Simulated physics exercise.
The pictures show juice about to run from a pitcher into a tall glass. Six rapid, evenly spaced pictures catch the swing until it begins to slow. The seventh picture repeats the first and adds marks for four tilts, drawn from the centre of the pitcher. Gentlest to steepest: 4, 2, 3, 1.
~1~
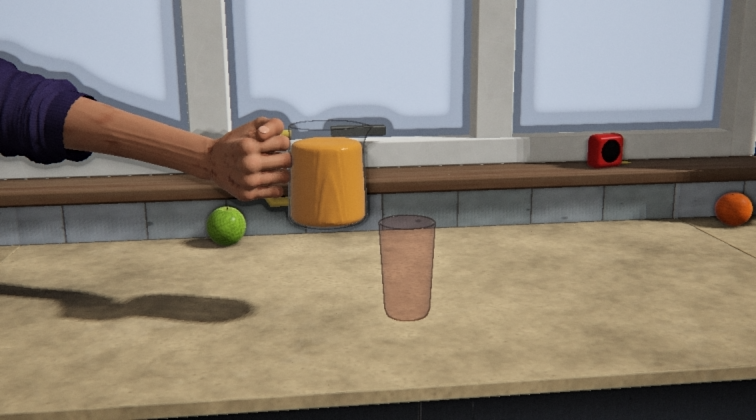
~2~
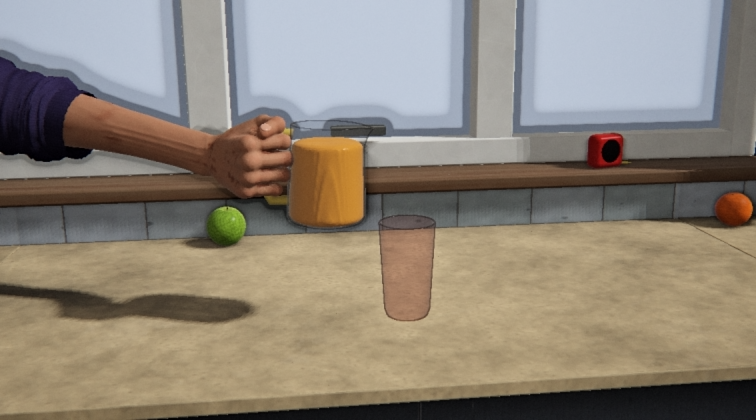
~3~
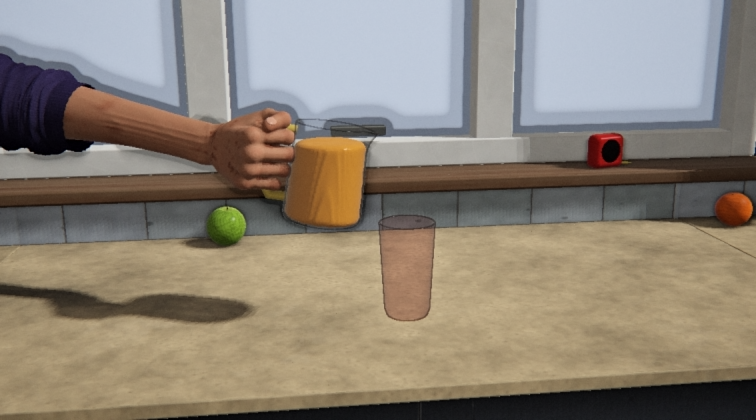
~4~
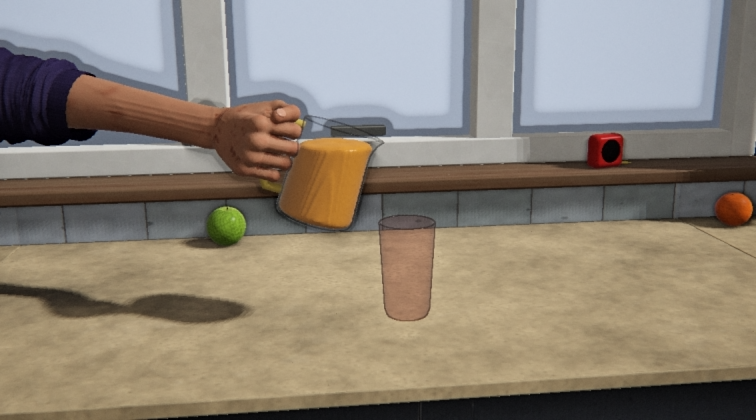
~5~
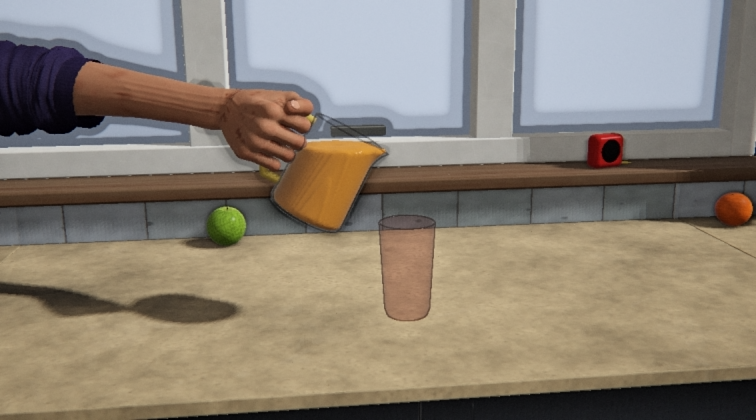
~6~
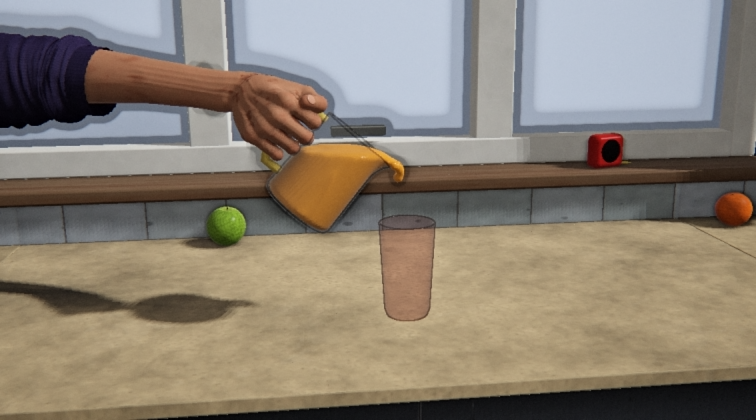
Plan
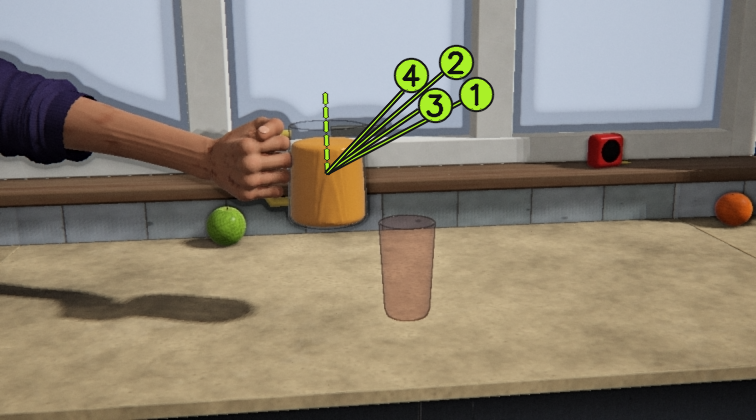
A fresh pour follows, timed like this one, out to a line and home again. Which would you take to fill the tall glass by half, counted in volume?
Best: 3.
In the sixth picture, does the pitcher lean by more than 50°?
No, it does not.
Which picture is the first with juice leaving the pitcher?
In picture 6.
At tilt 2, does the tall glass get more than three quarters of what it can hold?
No, less.
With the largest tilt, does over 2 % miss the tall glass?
No.
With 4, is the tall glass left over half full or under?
Under.
On the marked copy, 1 at (460, 101); 2 at (443, 73); 3 at (418, 110); 4 at (402, 91).
With 1, the tall glass ends with about 66 % of what it can hold.
With 2, the tall glass ends with about 34 % of what it can hold.
With 3, the tall glass ends with about 48 % of what it can hold.
With 4, the tall glass ends with about 23 % of what it can hold.
